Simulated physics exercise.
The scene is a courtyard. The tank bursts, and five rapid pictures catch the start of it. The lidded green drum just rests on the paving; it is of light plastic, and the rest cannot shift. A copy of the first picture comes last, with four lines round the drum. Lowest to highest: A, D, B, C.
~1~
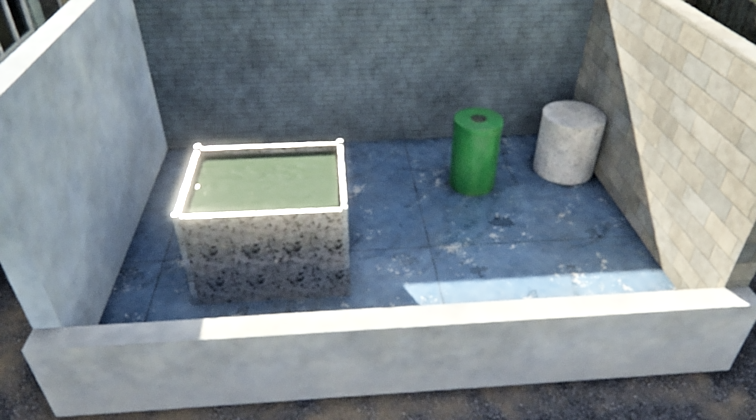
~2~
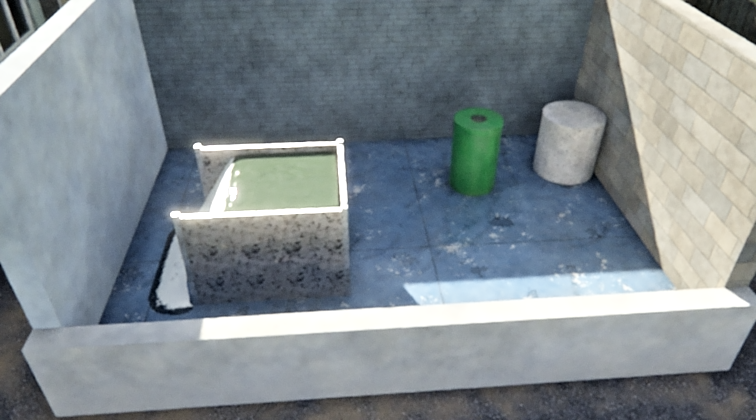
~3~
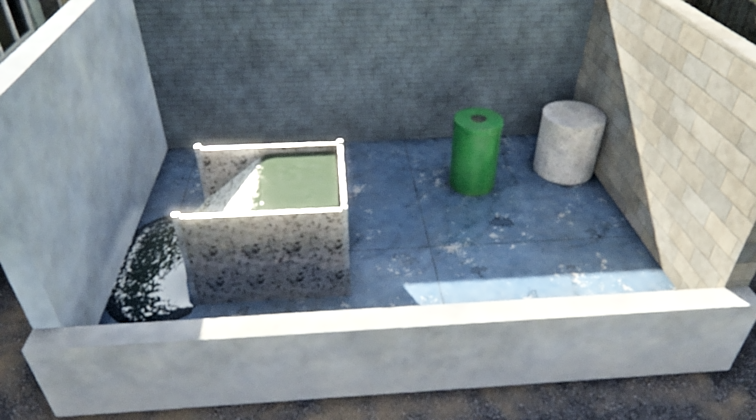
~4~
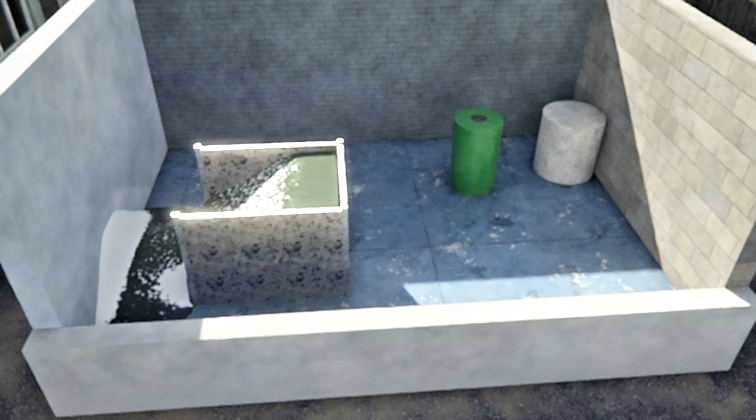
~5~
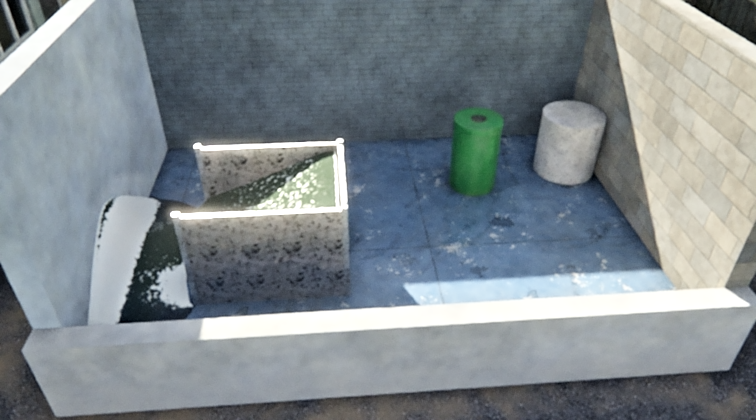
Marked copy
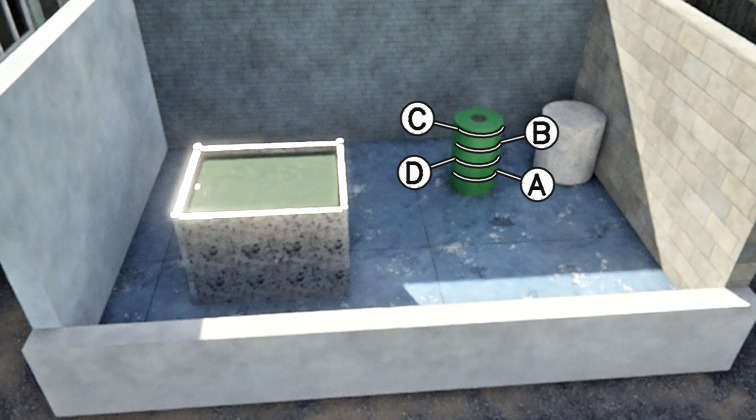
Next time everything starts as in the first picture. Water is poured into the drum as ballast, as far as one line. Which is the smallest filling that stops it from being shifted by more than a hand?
It is A.
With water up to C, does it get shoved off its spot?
No, not at all.
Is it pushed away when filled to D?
No.
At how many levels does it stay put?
All four.
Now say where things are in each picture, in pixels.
Lid of the green drum at (479, 119); tank full, its middle at (267, 183).
Water covers 3 % of the ground and is seen nearest the drum at (182, 227).
Water covers 7 % of the ground and is seen nearest the drum at (177, 223).
Water covers 8 % of the ground and is seen nearest the drum at (174, 224).
Lid of the green drum at (479, 119); water covers 9 % of the ground and is seen nearest the drum at (182, 219).
On the marked copy, A at (478, 180); B at (482, 151); C at (484, 135); D at (480, 165); from the bottom up A, D, B, C.
Choosing A, it does not move.
Choosing B, it does not move.
Choosing C, it does not move.
Choosing D, it does not move.
